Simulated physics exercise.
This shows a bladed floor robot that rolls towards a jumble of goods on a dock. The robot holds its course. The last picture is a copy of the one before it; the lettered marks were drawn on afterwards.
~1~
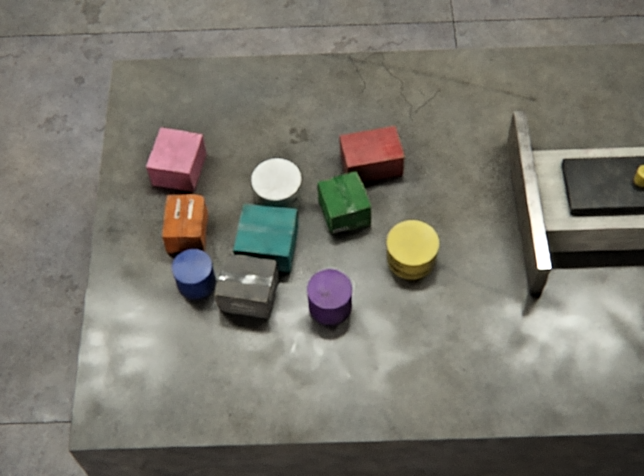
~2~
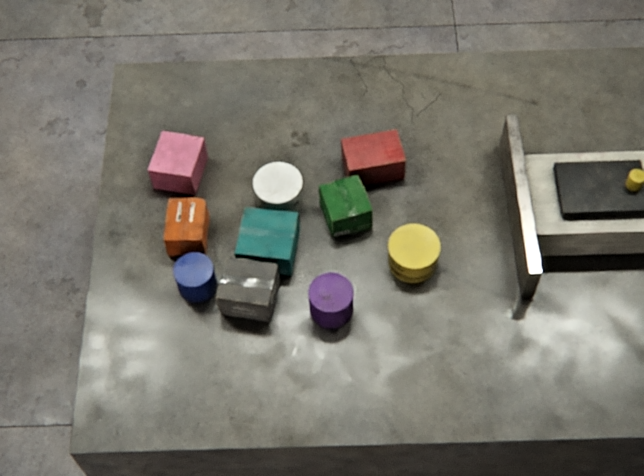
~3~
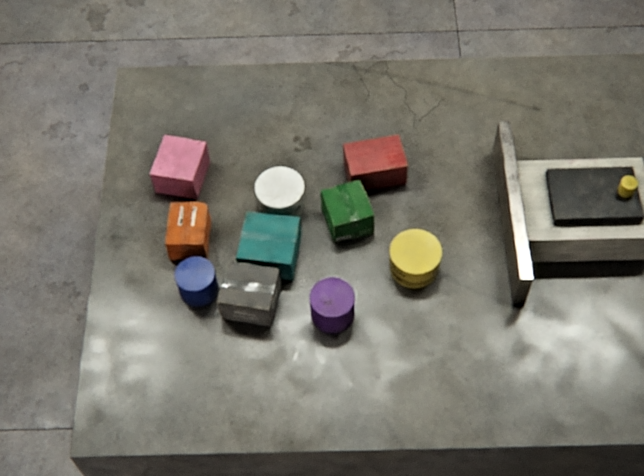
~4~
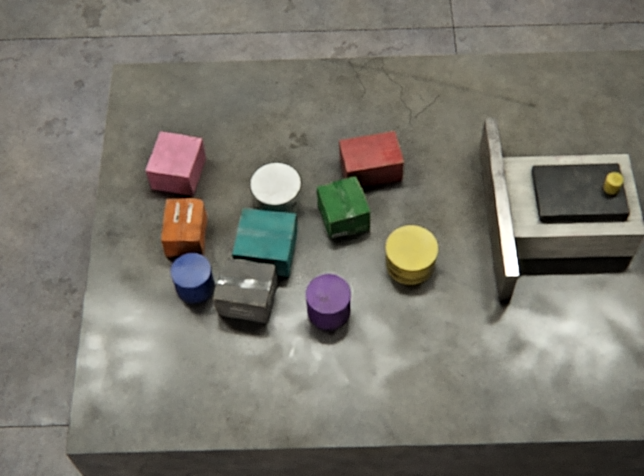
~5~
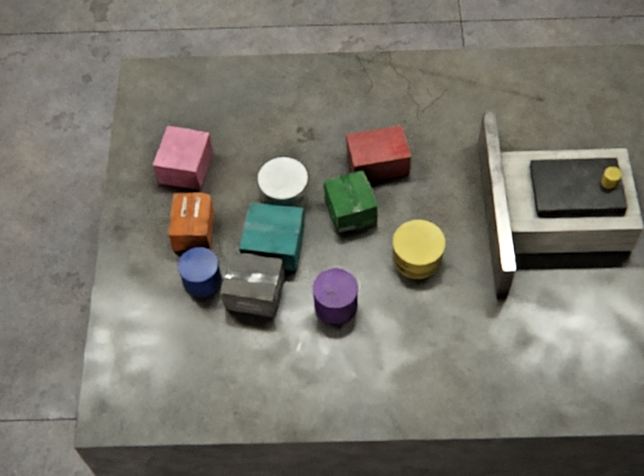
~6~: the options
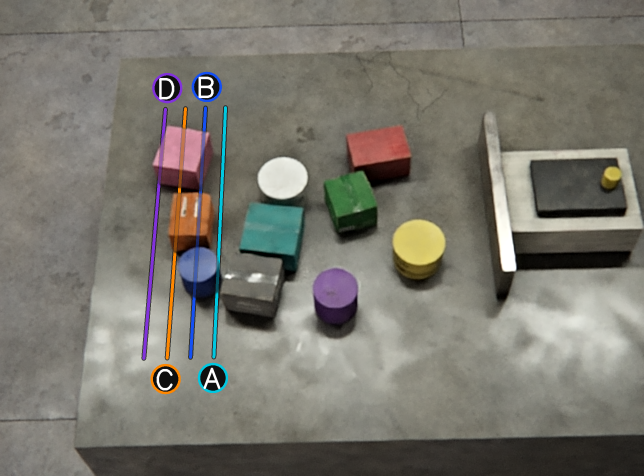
On a grey concrete slab, a bladed machine at right edging slowly left toward a cluster of coloured blocks and cylinders lying still.
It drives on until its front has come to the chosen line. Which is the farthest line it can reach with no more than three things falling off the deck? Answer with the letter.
No fourth one falls up to C.
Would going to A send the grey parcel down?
No.
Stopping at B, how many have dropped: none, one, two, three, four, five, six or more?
By then, one.
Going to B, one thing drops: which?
The orange box goes over.
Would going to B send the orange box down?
Yes.
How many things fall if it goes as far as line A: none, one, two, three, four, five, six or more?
The count is none.
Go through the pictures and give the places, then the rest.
Purple canister (330, 297); white pail (277, 189); pink crate (177, 160), in the first frame.
Robot (595, 188); green box (346, 207), in the second frame.
Robot (587, 194); turquoise box (270, 246), in the third frame.
Robot (573, 191); red crate (371, 160), in the fourth frame.
Robot (571, 185); yellow pail (418, 250); purple canister (336, 296); white pail (283, 187), in the fifth frame.
On the copy, A at (220, 223); B at (199, 223); C at (177, 224); D at (156, 224).
On C. First, robot (454, 188); red crate (344, 151); yellow pail (351, 252).
Then, robot (339, 192); orange box (146, 222); pink crate (176, 157).
Finally, robot (246, 194); orange box over the edge; pink crate over the edge; two fallen.
By contrast, A is within the limit but short; B is within the limit but short; D drops four.
